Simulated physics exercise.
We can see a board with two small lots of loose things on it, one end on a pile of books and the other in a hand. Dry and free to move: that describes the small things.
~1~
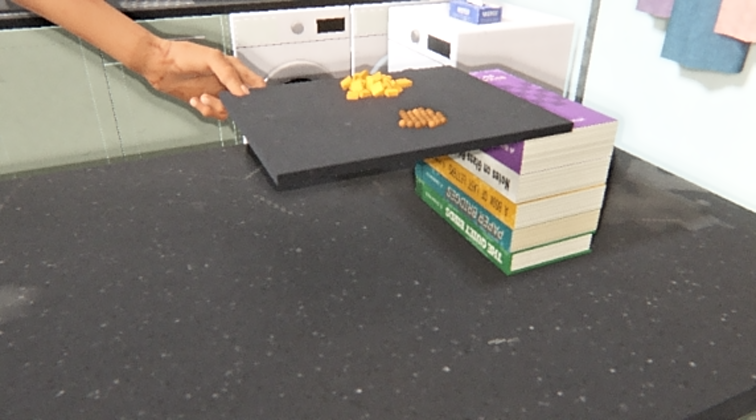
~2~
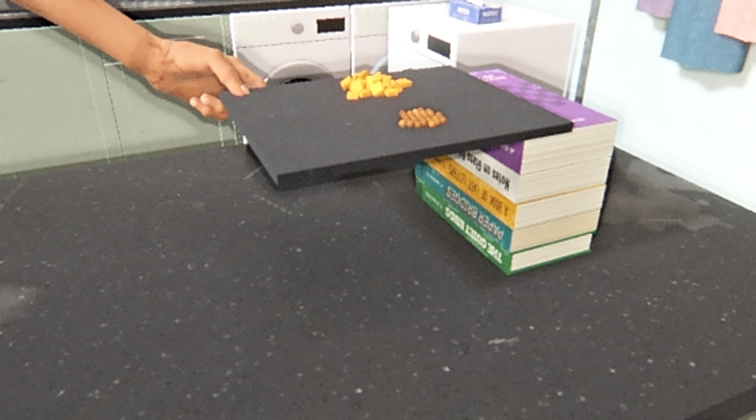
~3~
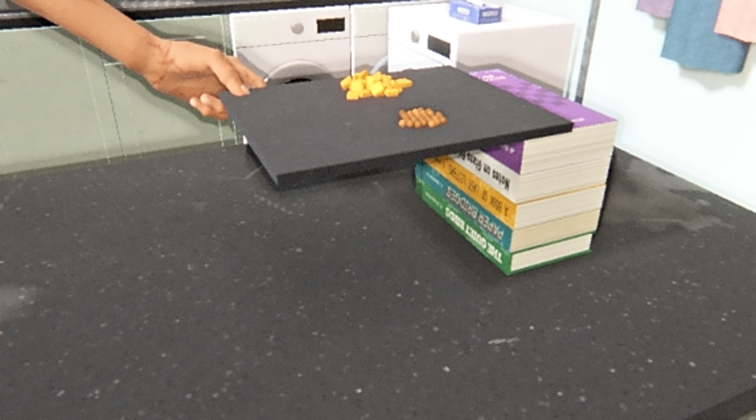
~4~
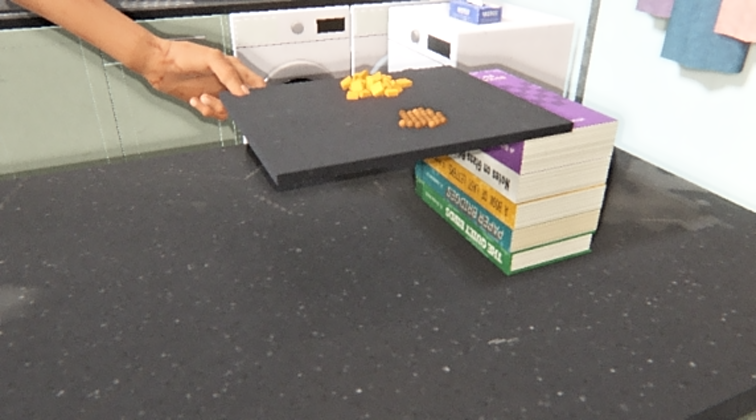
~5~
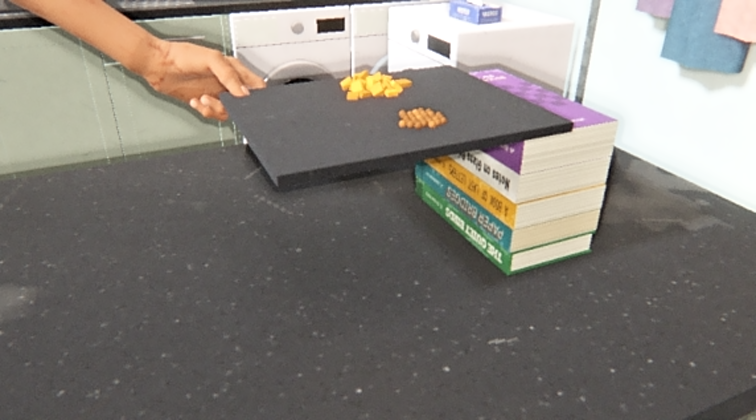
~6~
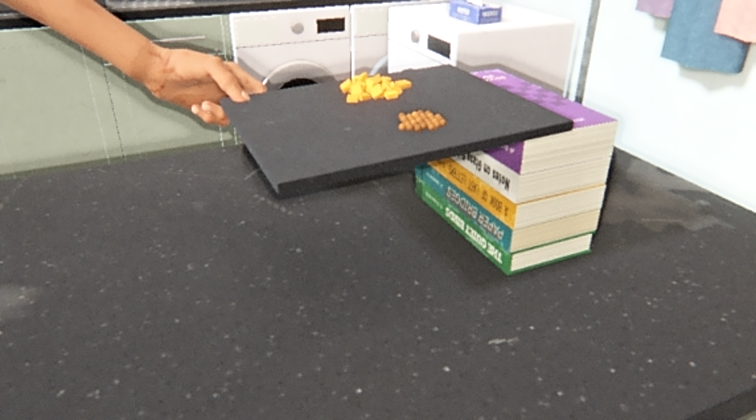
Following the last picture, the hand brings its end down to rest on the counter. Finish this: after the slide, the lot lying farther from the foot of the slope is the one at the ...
Front.
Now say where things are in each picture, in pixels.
Held end of the board near (285, 174), level; book pile near (507, 115), tall, over half the board's length; front lot near (420, 118), some cereal balls; back lot near (371, 84), a few small crackers, in the first frame.
Held end of the board near (285, 174), level; back lot near (371, 84), in the second frame.
Held end of the board near (285, 174), level; front lot near (420, 118), in the third frame.
Held end of the board near (285, 174), level; back lot near (371, 84), in the fourth frame.
Held end of the board near (285, 175), level; front lot near (420, 118), in the fifth frame.
Held end of the board near (286, 183), down by 2°; book pile near (507, 115); front lot near (420, 121), not moving; back lot near (371, 87), not moving, in the sixth frame.
Then, 0.44 s on from there, board sloping at 13°; front lot the whole lot still on the board; back lot the whole lot still on the board.
Then, 0.99 s on from there, board sloping at 27°; front lot mostly less than half a board's length out; back lot the whole lot still on the board.
Then, 1.58 s on from there, board sloping at 40°; front lot mostly up to a board's length out, only a few gone off the counter; back lot mostly at the foot of the board.
In the end, board resting at 41°; front lot mostly up to a board's length out, only a few gone off the counter; back lot mostly at the foot of the board; the front lot has gone farther.
